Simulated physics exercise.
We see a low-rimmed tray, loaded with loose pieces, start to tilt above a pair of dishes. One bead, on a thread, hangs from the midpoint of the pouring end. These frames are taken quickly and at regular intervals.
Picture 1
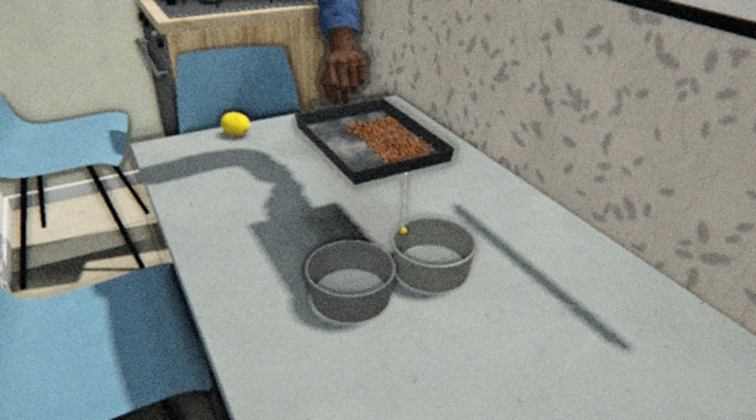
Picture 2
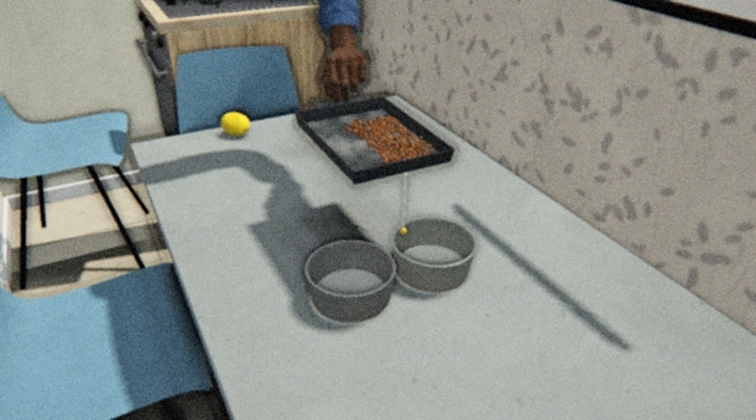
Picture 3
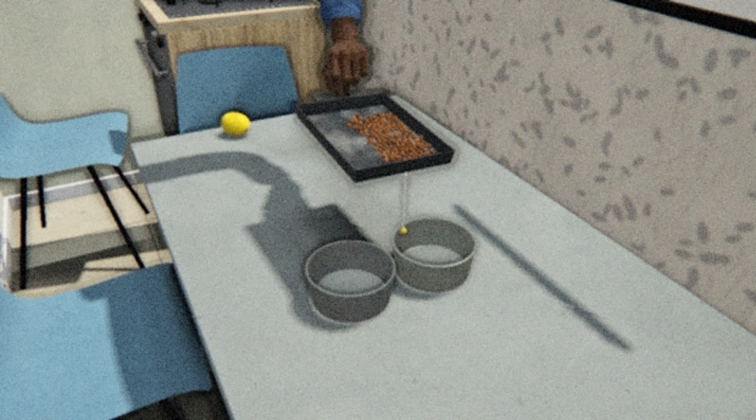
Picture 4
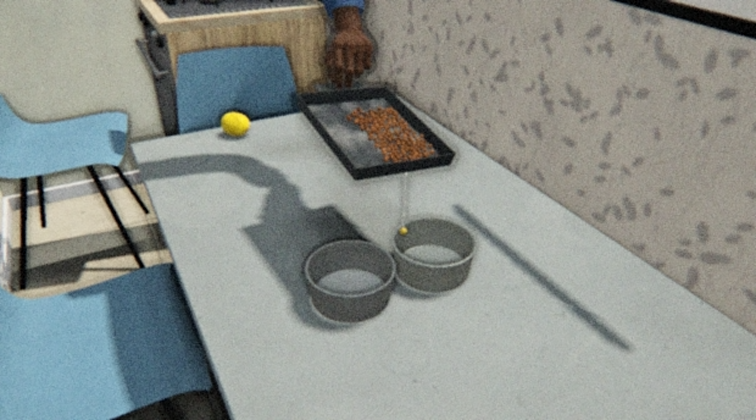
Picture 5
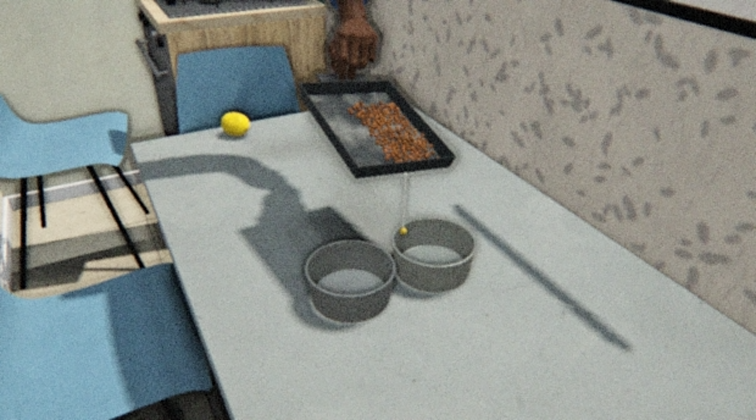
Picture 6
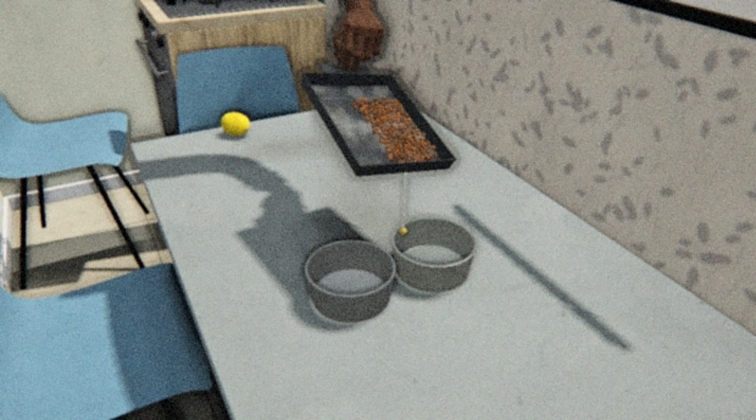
A hand slowly tilts a black tray of brown pieces above two gray dishes.
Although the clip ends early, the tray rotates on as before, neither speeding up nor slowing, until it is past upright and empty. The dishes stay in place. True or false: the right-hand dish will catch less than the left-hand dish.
False, the right-hand dish catches more.
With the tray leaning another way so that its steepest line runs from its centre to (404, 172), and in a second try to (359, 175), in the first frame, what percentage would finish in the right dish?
Shares: About 50 in a hundred, then about 0 in a hundred.
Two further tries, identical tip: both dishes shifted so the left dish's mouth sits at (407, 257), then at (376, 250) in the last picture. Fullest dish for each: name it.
Results - the dish on the right side first, the dish on the right side second.
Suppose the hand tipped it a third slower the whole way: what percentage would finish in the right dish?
That works out at about 100 percent.
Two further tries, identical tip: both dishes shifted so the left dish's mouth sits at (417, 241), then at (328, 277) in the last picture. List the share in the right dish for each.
0 per cent the first time, 20 per cent the second time.
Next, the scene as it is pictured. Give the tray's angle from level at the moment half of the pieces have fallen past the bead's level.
Around 110°, give or take.
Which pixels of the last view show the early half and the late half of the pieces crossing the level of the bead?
Around (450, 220) at first; around (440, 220) after that.
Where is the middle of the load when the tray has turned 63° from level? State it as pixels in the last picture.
I'd put it at about (423, 139).
Just after the last frame, tray tipped steeply; every one on the tray.
A moment on, tray tipped right over; almost all on the tray; just a few in the right dish; about a tenth in the air.
Further on, tray tipped past a quarter turn; almost all in the right dish; just a few outside both.
When it is over, tray tipped past a quarter turn; not one in the left dish; almost all in the right dish; just a few outside both.
